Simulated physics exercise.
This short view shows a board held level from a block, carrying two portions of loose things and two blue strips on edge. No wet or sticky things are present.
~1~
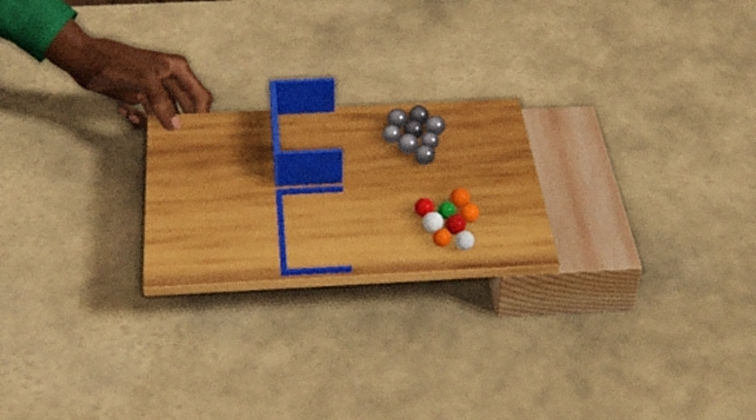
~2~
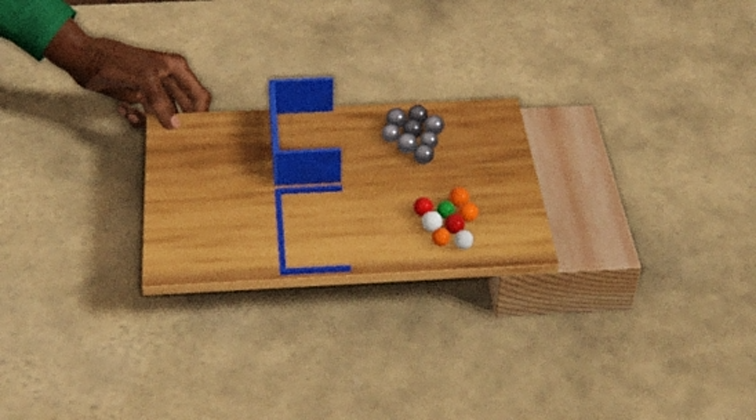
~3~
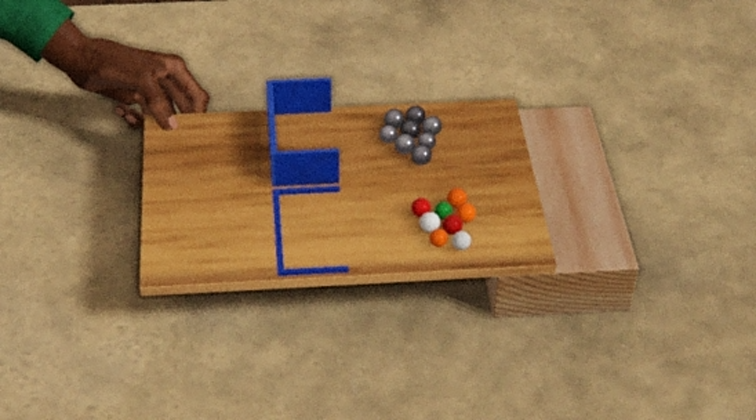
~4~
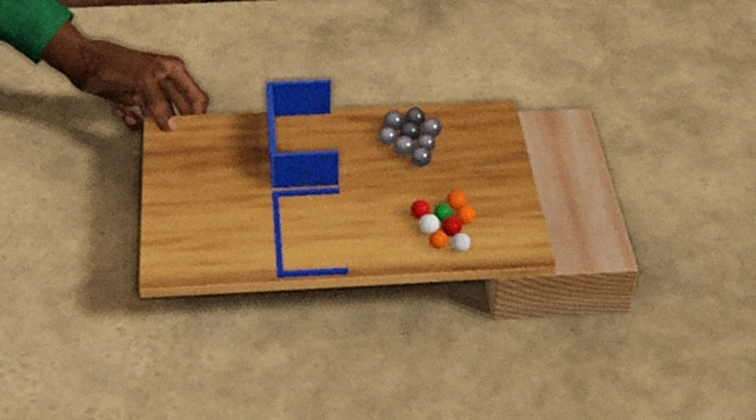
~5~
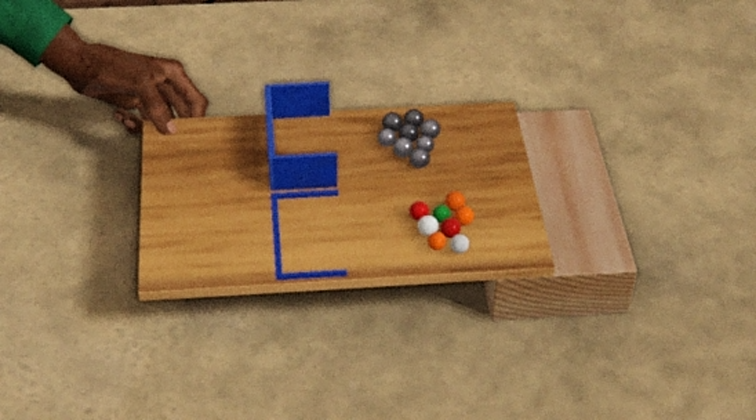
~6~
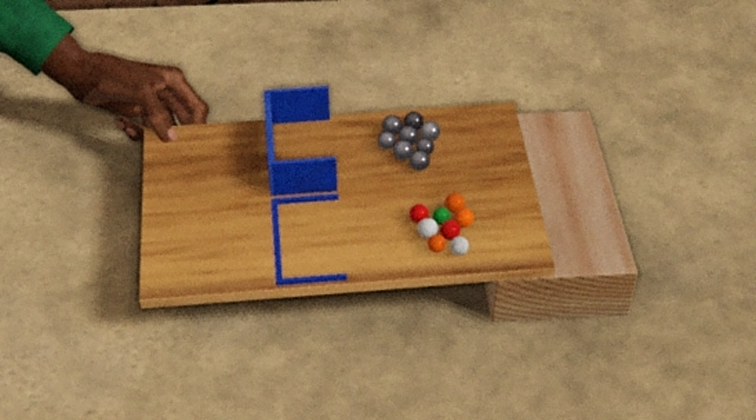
A wooden board lies level across a pale, mottled surface, seen from above at an angle, its right end on a light wood block and its left end held by a hand in a green sleeve. On it sit two blue bracket-shaped strips, the farther one taller, with grey balls behind and red, white, orange and green balls nearer. The hand lowers the left end very slightly, while the balls stay clustered in place.
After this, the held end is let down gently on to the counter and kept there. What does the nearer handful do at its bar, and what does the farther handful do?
My prediction: As I see it the nearer handful travels beyond its barrier; as I see it the farther handful gets retained by its barrier.
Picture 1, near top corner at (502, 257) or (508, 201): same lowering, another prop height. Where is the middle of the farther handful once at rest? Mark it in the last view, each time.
Centre at rest: First case roughly (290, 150), second case roughly (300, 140).
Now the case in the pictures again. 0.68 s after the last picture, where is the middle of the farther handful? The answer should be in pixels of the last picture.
(299, 162), give or take.
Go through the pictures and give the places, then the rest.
Held end of the board at (155, 283), level; block at (547, 207), low, a small part of the board's length; nearer handful at (456, 225), a few glass marbles; farther handful at (414, 130), a few steel balls; nearer bar at (281, 231), much lower than a piece; farther bar at (275, 133), taller than the pieces, in the first frame.
Held end of the board at (154, 283), level; farther handful at (413, 129), in the second frame.
Held end of the board at (151, 283), level; nearer handful at (452, 225), in the third frame.
Held end of the board at (151, 285), level; farther handful at (410, 132), in the fourth frame.
Held end of the board at (150, 288), level; nearer handful at (451, 228), in the fifth frame.
Held end of the board at (151, 296), down by 2°; block at (542, 212); nearer handful at (441, 216), not moving; farther handful at (408, 136), not moving; nearer bar at (277, 241); farther bar at (270, 142), in the sixth frame.
Then, 0.36 s after the last picture, board sloping at 9°; nearer handful on its way down; farther handful on its way down.
Then, 0.68 s after the last picture, board resting at 10°; nearer handful has reached its bar; farther handful has reached its bar.
Then, 0.95 s after the last picture, board resting at 10°; nearer handful about two thirds past its bar; farther handful has reached its bar.
By the end, board resting at 10°; nearer handful about two thirds past its bar; farther handful gathered behind its bar.
